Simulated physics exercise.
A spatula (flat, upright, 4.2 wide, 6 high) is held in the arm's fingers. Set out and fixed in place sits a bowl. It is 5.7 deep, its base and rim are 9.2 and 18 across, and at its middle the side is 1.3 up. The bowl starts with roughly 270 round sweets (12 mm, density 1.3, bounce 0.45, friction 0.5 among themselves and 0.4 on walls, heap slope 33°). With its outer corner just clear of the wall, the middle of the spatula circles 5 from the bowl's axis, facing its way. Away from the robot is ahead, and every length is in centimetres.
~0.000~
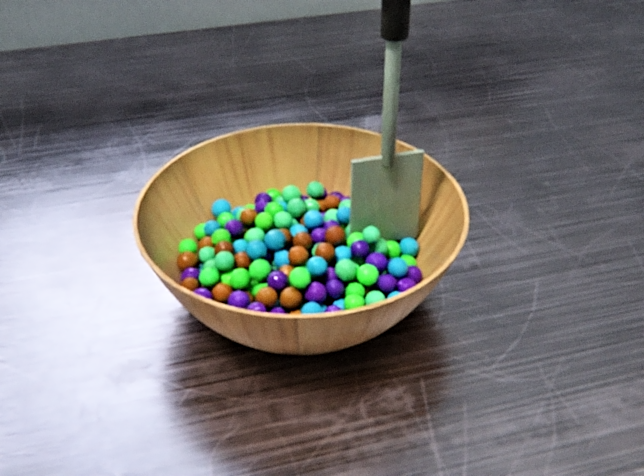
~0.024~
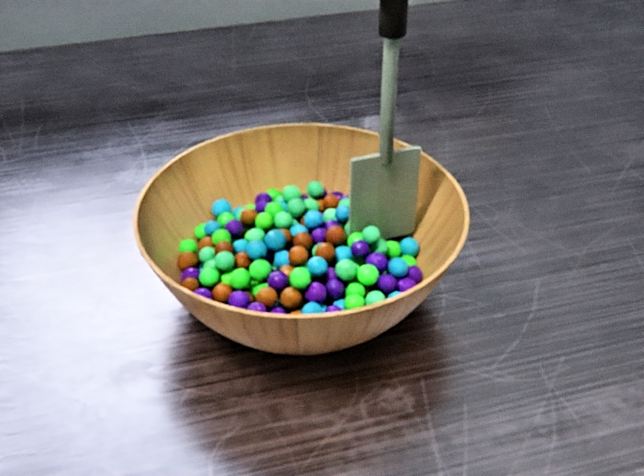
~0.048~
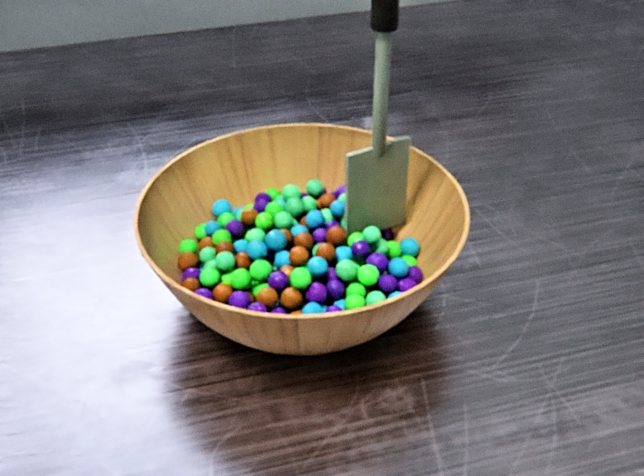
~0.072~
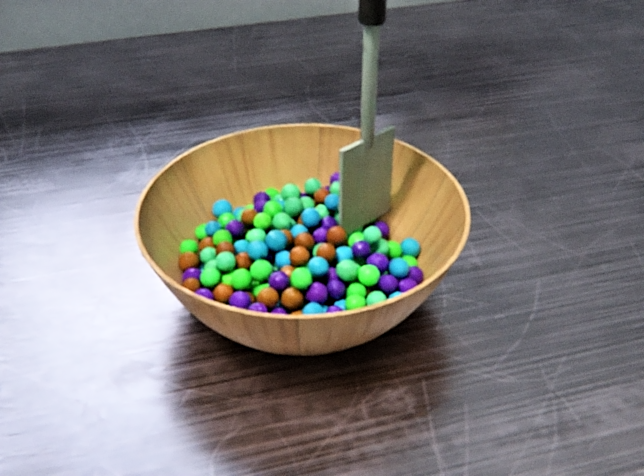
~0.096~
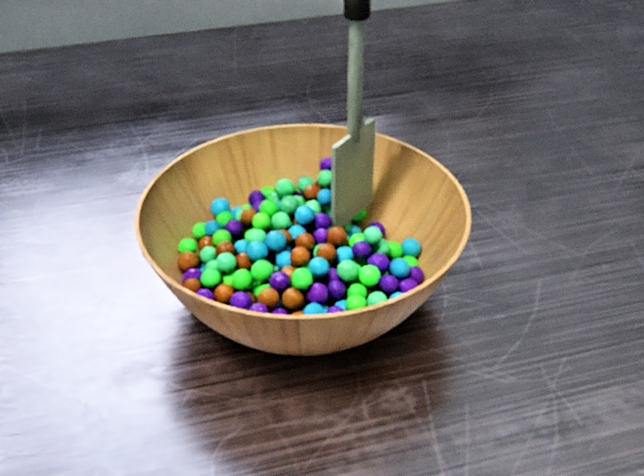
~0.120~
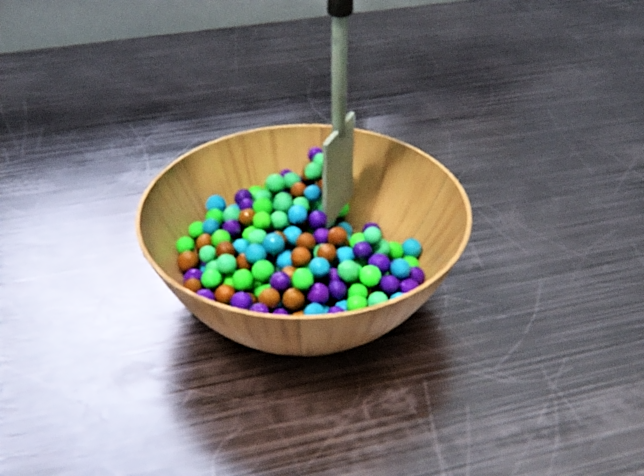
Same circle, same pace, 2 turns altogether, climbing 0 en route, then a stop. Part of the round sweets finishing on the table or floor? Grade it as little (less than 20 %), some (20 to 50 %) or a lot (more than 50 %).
Grade: Some, 20 to 50 %.
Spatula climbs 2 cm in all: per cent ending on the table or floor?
My guess is close to 10 per cent.
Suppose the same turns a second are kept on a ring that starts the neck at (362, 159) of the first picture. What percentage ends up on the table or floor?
Roughly 10 per cent.
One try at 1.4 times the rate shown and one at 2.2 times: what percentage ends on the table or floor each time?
I'd expect about 45 per cent, then about 60 per cent.
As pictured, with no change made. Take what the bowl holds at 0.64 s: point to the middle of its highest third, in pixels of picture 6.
Centre of upper third: Approx. (411, 225) px.
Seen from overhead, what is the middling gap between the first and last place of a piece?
Roughly 9 cm, measured level.
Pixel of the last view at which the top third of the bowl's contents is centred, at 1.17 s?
Near (286, 300).
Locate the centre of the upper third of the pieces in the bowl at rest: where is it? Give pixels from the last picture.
Near (349, 189).
By 0.64 s, 314° round, highest piece 8 above the table; 241 in the bowl, 23 on the table or floor, 5 in flight or on the tool.
By 1.17 s, 218° round, highest piece 8 above the table; 208 in the bowl, 57 on the table or floor, 4 in flight or on the tool.
By 1.63 s, 0° round, highest piece 6 above the table; 198 in the bowl, 71 on the table or floor.
By 2.33 s, 0° round, highest piece 6 above the table; 198 in the bowl, 71 on the table or floor.
Final count, 198 in the bowl, 71 on the table or floor. That is 26 % on the table or floor.
